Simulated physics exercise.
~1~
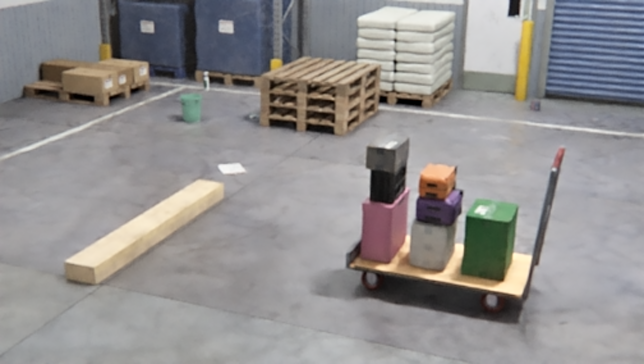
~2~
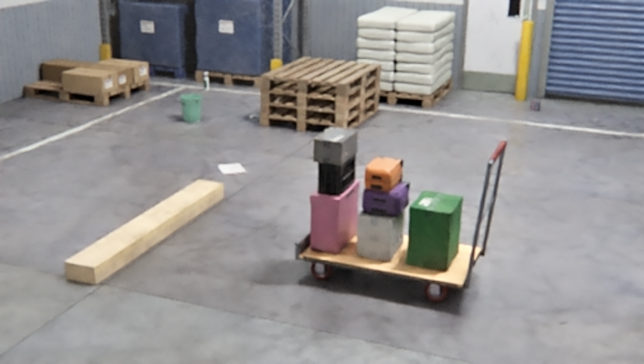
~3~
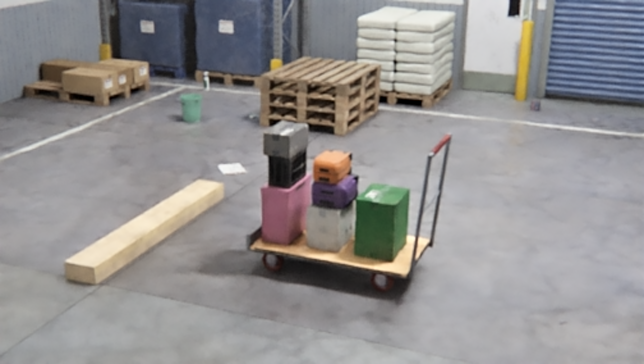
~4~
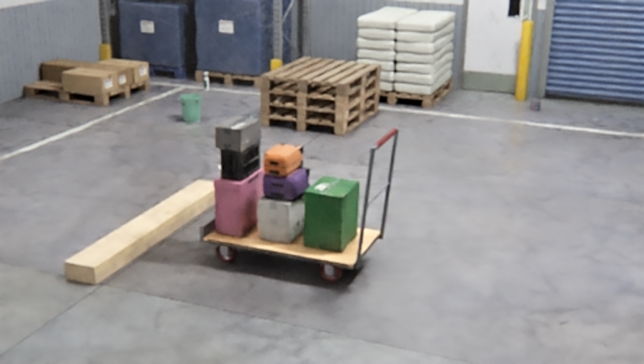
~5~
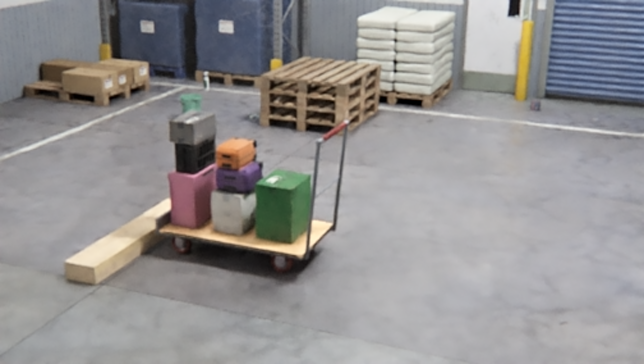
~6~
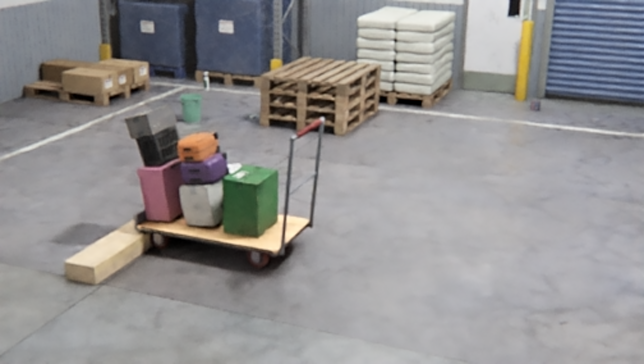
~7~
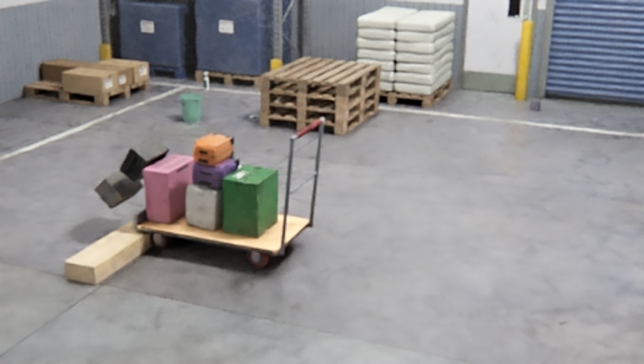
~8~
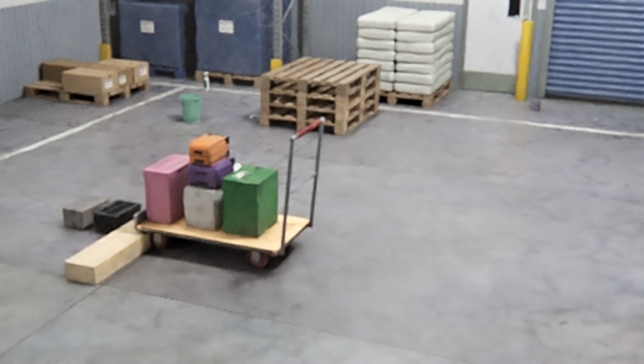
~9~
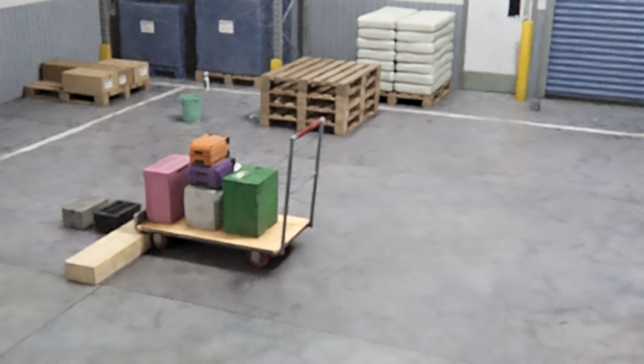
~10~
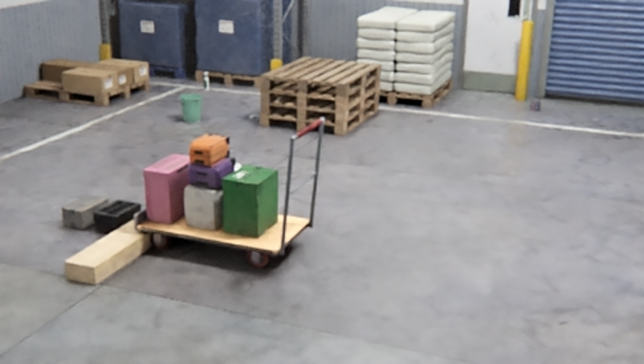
A flat cart loaded with cases and boxes rolls left across a warehouse floor toward a long wooden beam. On its deck, a grey carton sits on a black crate above a pink tote, beside an orange and a purple suitcase stacked on a pale parcel, with a green carton near the handle. The cart meets the beam and stops. The grey carton and black crate tip forward, tumble over the front edge and land on the floor beyond the beam. The grey carton lies upside down beside the black crate on its side, while everything else stays aboard the motionless cart.
